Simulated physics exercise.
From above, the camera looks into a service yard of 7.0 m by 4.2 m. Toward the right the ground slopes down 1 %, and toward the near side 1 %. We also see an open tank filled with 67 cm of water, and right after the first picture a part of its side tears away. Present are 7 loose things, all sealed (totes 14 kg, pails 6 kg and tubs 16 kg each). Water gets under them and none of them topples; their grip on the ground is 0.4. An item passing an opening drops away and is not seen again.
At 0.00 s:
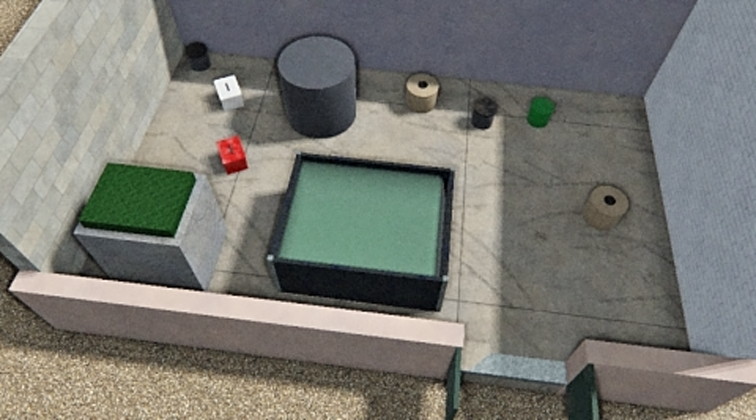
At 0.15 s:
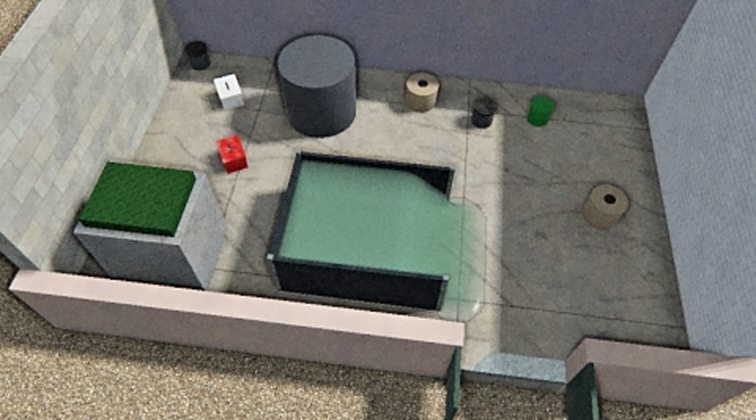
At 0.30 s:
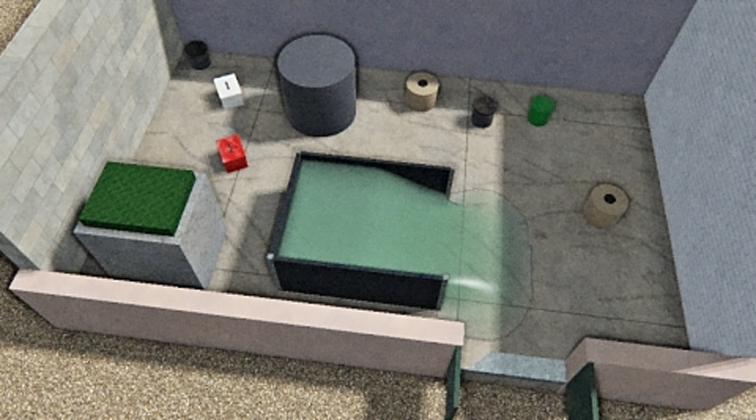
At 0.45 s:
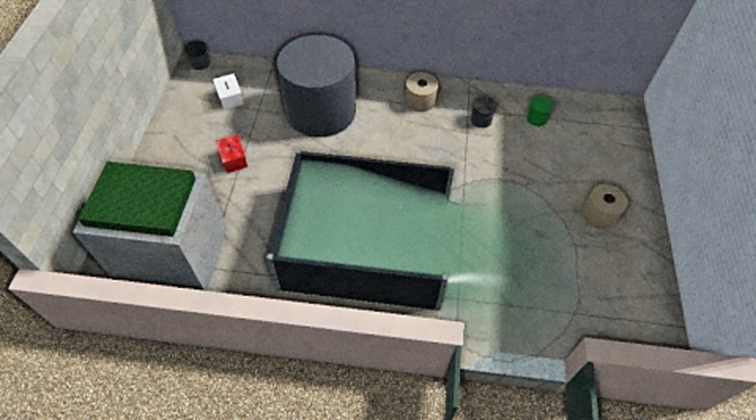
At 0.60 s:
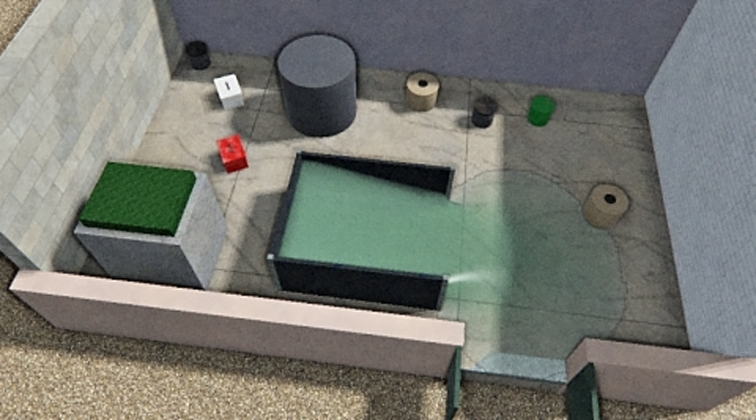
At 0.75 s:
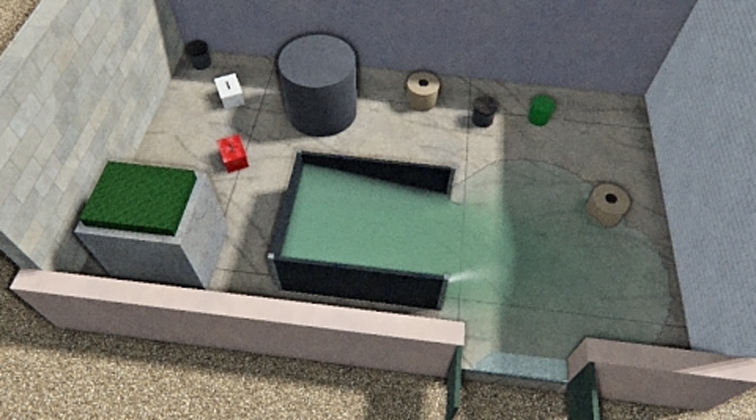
Green water pours from the tank's broken right side and spreads across the yard floor.
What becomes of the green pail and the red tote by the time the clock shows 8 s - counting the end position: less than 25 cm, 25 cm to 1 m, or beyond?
By the end the green pail is well away and the red tote is close to its start.
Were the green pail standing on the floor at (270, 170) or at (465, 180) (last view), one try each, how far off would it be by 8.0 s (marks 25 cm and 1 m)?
Run 1: It remains nearly still. Run 2: It remains nearly still.
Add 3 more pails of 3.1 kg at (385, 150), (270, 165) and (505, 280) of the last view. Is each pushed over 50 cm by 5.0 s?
In that order: Under, short of it, more.
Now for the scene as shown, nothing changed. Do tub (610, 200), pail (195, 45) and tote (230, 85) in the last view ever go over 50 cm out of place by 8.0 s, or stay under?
Taking them in order: Exceeded, fell shy and fell shy.
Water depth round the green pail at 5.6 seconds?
Depth: About 6 cm.
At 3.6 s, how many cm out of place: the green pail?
Shift by then: About 40 cm.
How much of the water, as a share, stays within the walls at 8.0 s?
Still held: Near 78 %.
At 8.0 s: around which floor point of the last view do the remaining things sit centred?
(302, 121).
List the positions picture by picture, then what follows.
In the first picture, the green pail at (543, 105) rests on the ground; the red tote at (231, 149), on the bottom; 2.4 m2 under water; 0 of 7 have shifted.
In the second picture, the green pail at (543, 104) rests on the ground; the red tote at (231, 148), on the bottom; 3.2 m2 under water; 0 of 7 have shifted.
In the third picture, the green pail at (543, 104), on the bottom; the red tote at (231, 148) rests on the ground; water covers 4.3 m2; 0 of 7 have shifted.
In the fourth picture, the green pail at (542, 104) rests on the ground; the red tote at (230, 148) rests on the ground; water covers 5.7 m2; 0 of 7 have shifted.
In the fifth picture, the green pail at (543, 104), on the bottom; the red tote at (231, 148), on the bottom; water covers 7.2 m2; 0 of 7 have shifted.
In the sixth picture, the green pail at (544, 104), on the bottom; the red tote at (231, 148) rests on the ground; water covers 8.6 m2; 0 of 7 have shifted.
After 1.6 s the green pail is near (544, 104), 0.0 m from its start, aground; the red tote is near (231, 148), 0.0 m from its start, aground; 0 of 7 are out; 1 afloat.
After 3.6 s the green pail is near (517, 113), 0.4 m from its start, aground; the red tote is near (231, 148), 0.0 m from its start, aground; 0 of 7 are out; 0 afloat.
After 5.6 s the green pail is near (468, 138), 1.3 m from its start, aground; the red tote is near (231, 148), 0.0 m from its start, aground; 0 of 7 are out; 0 afloat.
After 8.0 s the green pail is near (425, 161), 2.0 m from its start, afloat; the red tote is near (231, 148), 0.0 m from its start, aground; 0 of 7 are out; 1 afloat.
